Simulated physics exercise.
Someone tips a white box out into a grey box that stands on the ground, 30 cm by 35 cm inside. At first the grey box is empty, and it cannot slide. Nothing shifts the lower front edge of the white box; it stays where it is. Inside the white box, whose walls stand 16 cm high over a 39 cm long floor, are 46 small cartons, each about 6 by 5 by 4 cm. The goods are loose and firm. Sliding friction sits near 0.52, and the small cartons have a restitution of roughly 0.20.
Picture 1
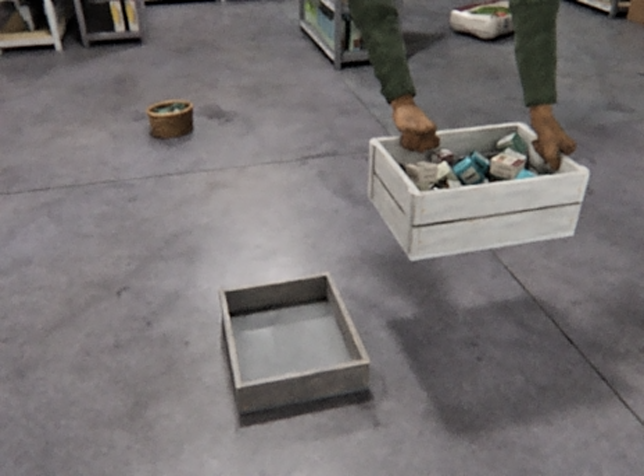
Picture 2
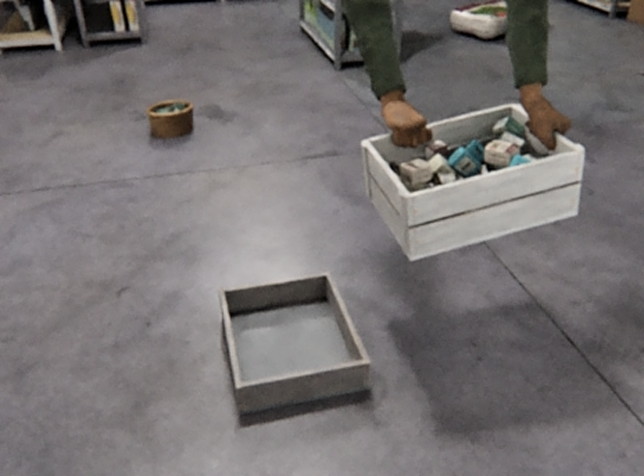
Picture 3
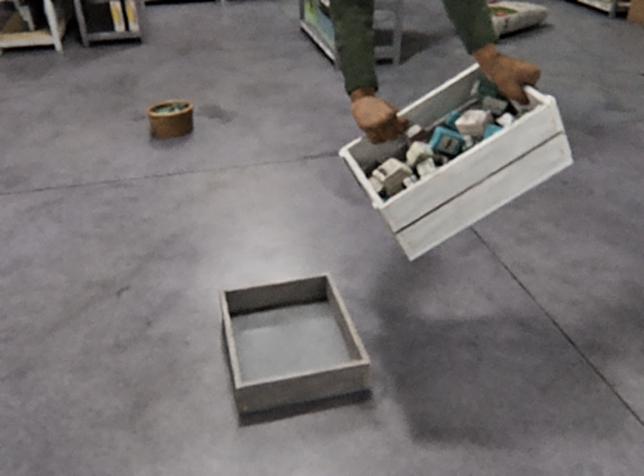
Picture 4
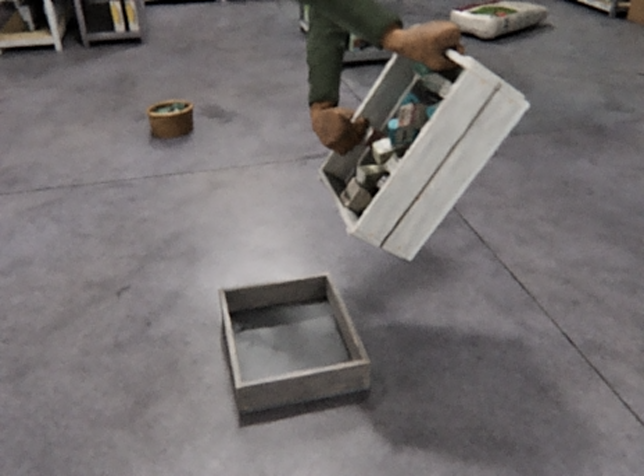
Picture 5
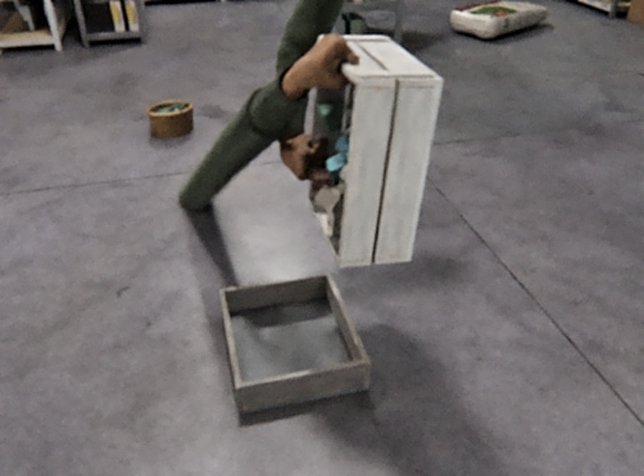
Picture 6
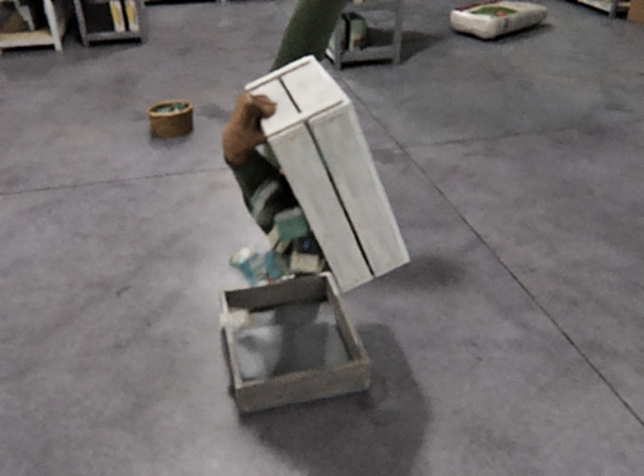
On a concrete floor, hands tilting a white slatted box of small cartons leftward above a grey box, some cartons tumbling out.
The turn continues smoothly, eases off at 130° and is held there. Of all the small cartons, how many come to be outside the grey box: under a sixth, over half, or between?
One sixth up to one half of the load, outside the grey box.
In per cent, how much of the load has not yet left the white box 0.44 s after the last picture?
5 %.
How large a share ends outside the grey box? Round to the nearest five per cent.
30 %.
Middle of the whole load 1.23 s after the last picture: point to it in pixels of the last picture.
Roughly at pixel (263, 347).
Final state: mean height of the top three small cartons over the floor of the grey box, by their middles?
Around 10 centimetres.
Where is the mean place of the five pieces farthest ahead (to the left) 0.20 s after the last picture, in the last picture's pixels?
Their mean place is near (163, 360).
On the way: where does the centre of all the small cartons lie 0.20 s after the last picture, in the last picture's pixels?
Centre: About (276, 305).
Then, 0.20 s after the last picture, tilt 129°; 14 still in the white box, 11 in the grey box, 9 outside the grey box and 12 in the air.
Then, 0.44 s after the last picture, tilt 130°; 2 still in the white box, 25 in the grey box, 13 outside the grey box and 6 in the air.
Then, 0.79 s after the last picture, tilt 130°; 33 in the grey box and 13 outside the grey box.
Final count (1.23 s after the last picture), 33 in the grey box and 13 outside the grey box. Asked share, 13 of 46, 28 per cent.
